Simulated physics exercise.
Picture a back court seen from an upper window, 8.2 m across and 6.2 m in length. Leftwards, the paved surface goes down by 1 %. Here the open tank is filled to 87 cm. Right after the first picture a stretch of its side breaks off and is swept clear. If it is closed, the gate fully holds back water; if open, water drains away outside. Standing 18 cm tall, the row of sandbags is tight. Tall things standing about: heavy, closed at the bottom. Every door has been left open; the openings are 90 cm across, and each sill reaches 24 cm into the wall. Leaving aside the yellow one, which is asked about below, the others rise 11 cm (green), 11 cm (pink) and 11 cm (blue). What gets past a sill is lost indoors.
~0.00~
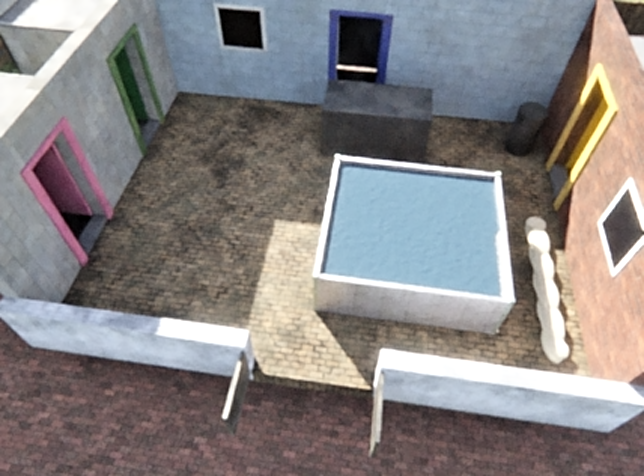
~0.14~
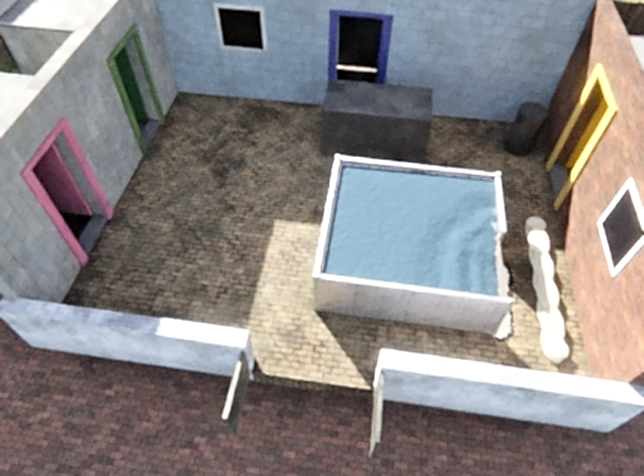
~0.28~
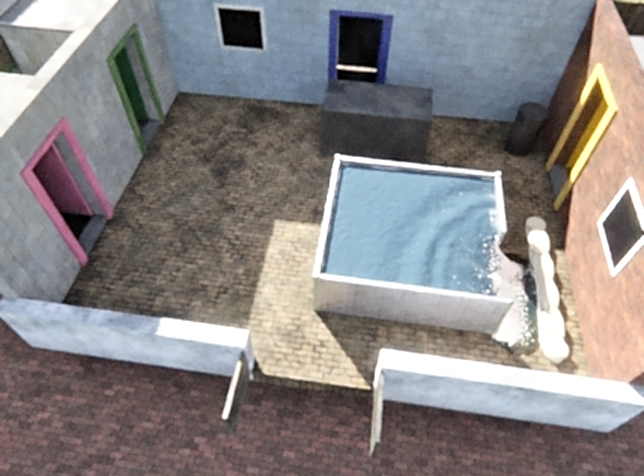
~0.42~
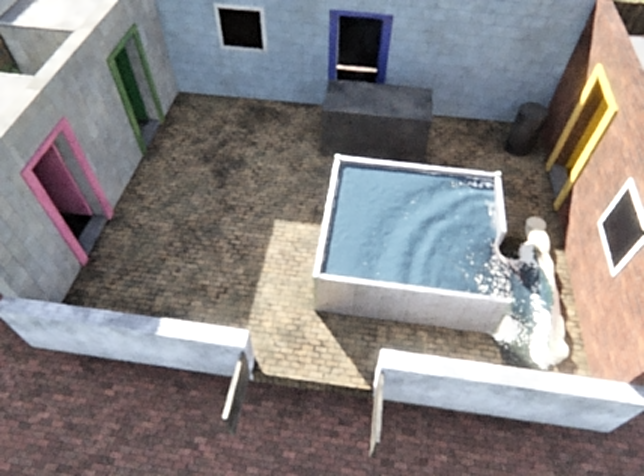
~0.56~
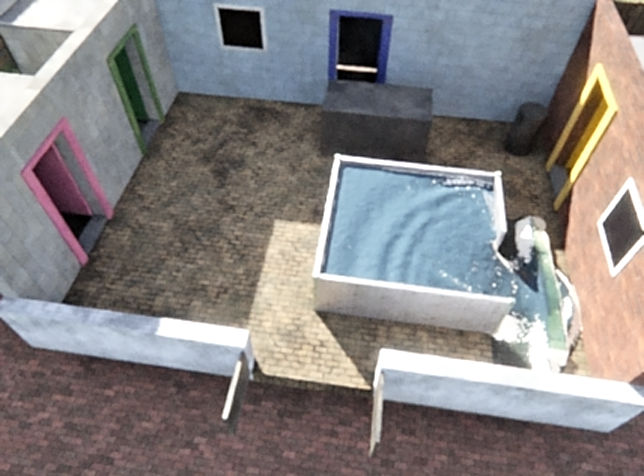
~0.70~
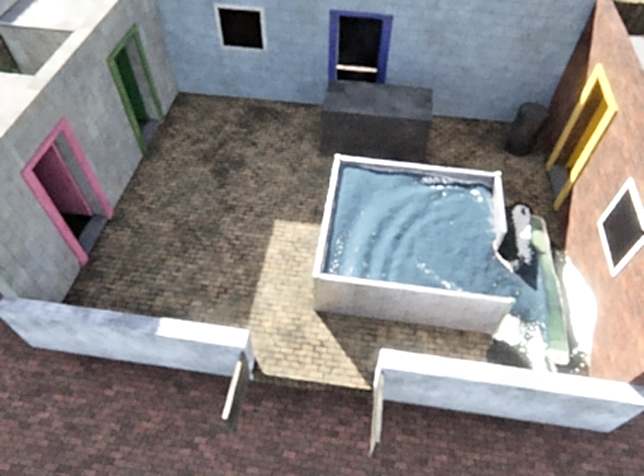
The clip opens on still water filling a square, white-walled tank in a paved courtyard with pink, green, blue and yellow doorways. Part of the tank's right side breaks away and water pours through the gap, rippling the surface behind it, then splashes around the pale lumpy object and spreads beside the brick wall.
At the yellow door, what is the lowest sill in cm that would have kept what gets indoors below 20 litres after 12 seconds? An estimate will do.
Somewhere near 12 cm.
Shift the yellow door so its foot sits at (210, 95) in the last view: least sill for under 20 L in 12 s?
About 19 cm.
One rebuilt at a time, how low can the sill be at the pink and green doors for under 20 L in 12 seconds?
You'd want about 12.0 centimetres at pink and about 17 centimetres at green.
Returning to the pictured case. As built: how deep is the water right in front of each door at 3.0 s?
In cm: Green 0, pink 0, yellow 13, blue 0.
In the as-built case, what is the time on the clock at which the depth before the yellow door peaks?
Approximately 9.0 s.
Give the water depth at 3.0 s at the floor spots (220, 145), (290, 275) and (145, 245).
Roughly 0, 0 and 0 centimetres.
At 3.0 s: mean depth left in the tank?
I'd put it near 46 cm.
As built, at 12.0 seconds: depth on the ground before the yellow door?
Depth: Near 12.0 cm.
After 1.4 s water covers 20 % of the floor, deepest (67 cm) near (591, 404); 6 cm at the yellow door, 0 litres in over its 20 cm sill.
After 3.0 s water covers 40 % of the floor, deepest (50 cm) near (575, 389); 13 cm at the yellow door, 0 litres in over its 20 cm sill.
After 12.0 s water covers 95 % of the floor, deepest (18 cm) near (427, 137); 12 cm at the yellow door, 0 litres in over its 20 cm sill.
At the yellow door as built, the water arrived by 1.3 s and peaked near 17 cm at 8.8 s.
Run again over the same 12 s with other heights there, 38 litres in over 10.5 cm, 8 litres over 14 cm. The limit of 20 litres is kept from about 12 cm up.
